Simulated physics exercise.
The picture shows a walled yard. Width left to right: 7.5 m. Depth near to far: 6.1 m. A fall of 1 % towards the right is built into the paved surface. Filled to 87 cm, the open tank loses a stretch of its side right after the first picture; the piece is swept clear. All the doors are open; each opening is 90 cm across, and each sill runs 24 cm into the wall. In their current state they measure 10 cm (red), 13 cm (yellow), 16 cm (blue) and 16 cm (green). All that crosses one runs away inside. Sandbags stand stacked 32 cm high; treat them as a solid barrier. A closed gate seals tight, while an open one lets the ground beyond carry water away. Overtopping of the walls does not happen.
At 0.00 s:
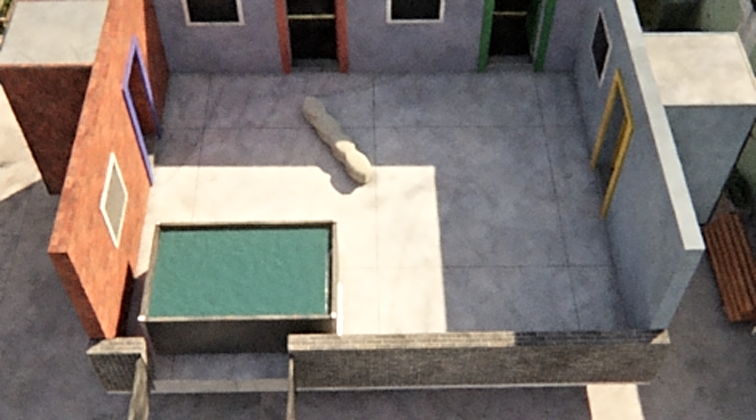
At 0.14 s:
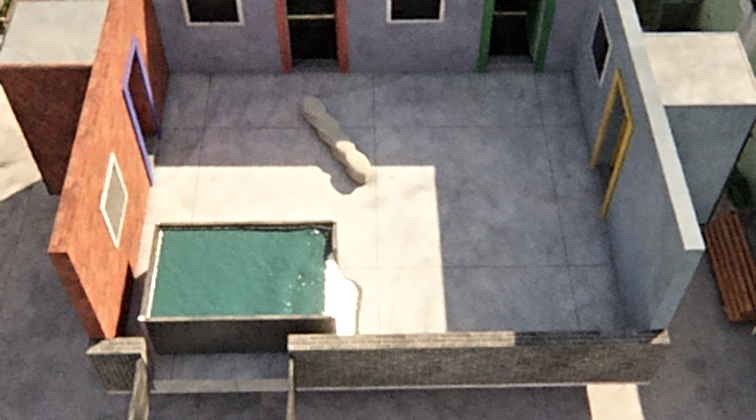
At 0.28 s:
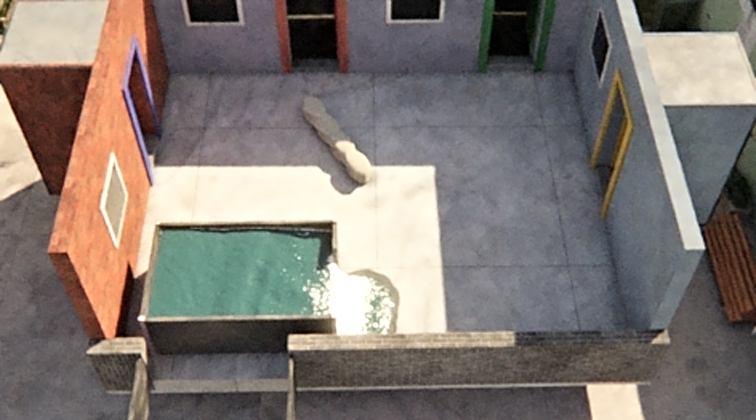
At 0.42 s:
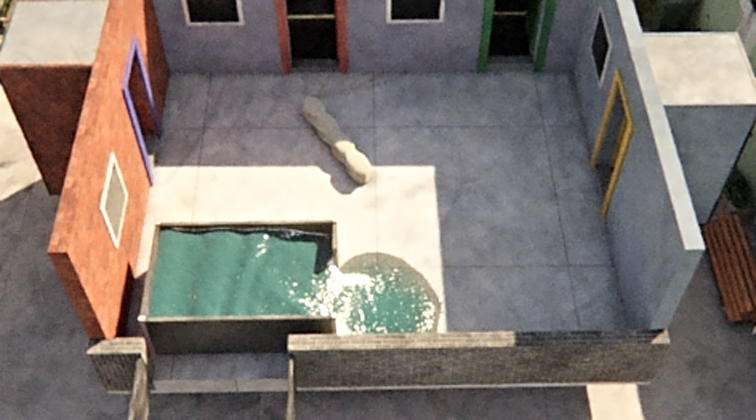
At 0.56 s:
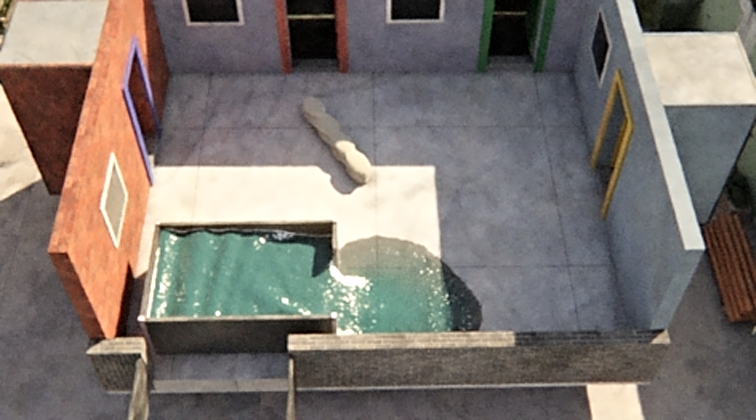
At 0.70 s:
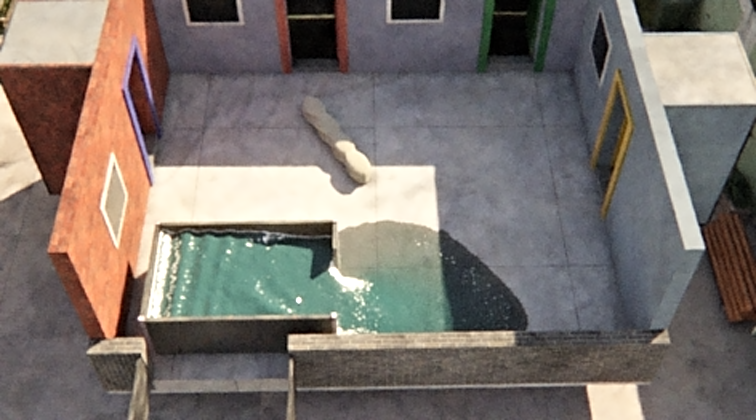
Green water pours from the right side of a rectangular open tank in a walled yard, glinting as it spreads rightward across the paving along the low front wall, while the level in the tank drops slightly.
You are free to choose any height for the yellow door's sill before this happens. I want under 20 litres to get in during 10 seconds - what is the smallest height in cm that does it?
You would need about 16 cm.
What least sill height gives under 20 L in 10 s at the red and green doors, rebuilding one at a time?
You'd want some 10.5 cm at red and some 26 cm at green.
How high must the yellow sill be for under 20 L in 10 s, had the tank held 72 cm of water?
Roughly 13.0 centimetres.
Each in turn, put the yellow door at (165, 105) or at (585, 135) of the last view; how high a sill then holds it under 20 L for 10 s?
In turn: About 12.0 cm, about 13.5 cm.
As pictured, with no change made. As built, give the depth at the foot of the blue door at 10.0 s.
It works out to about 6.5 centimetres deep.
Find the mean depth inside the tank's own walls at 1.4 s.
The mean depth is roughly 56 cm.
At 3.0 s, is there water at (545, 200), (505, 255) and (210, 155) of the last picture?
One by one: Drenched, drenched, clear.
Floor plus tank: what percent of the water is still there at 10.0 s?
Roughly 92 per cent of the water.
After 1.4 s water covers 30 % of the floor, deepest (55 cm) near (628, 359); it has not reached the yellow door.
After 3.0 s water covers 40 % of the floor, deepest (44 cm) near (624, 338); 19 cm at the yellow door, 18 litres in over its 13 cm sill.
After 10.0 s water covers 90 % of the floor, deepest (16 cm) near (573, 96); 9 cm at the yellow door, 41 litres in over its 13 cm sill.
At the yellow door as built, the water arrived by 1.8 s and peaked near 23 cm at 2.4 s.
With a sill of 12.5 cm, 46 litres would have come in within the 10 s; with 17.5 cm, 13 litres. So under 20 litres takes about 16 cm.
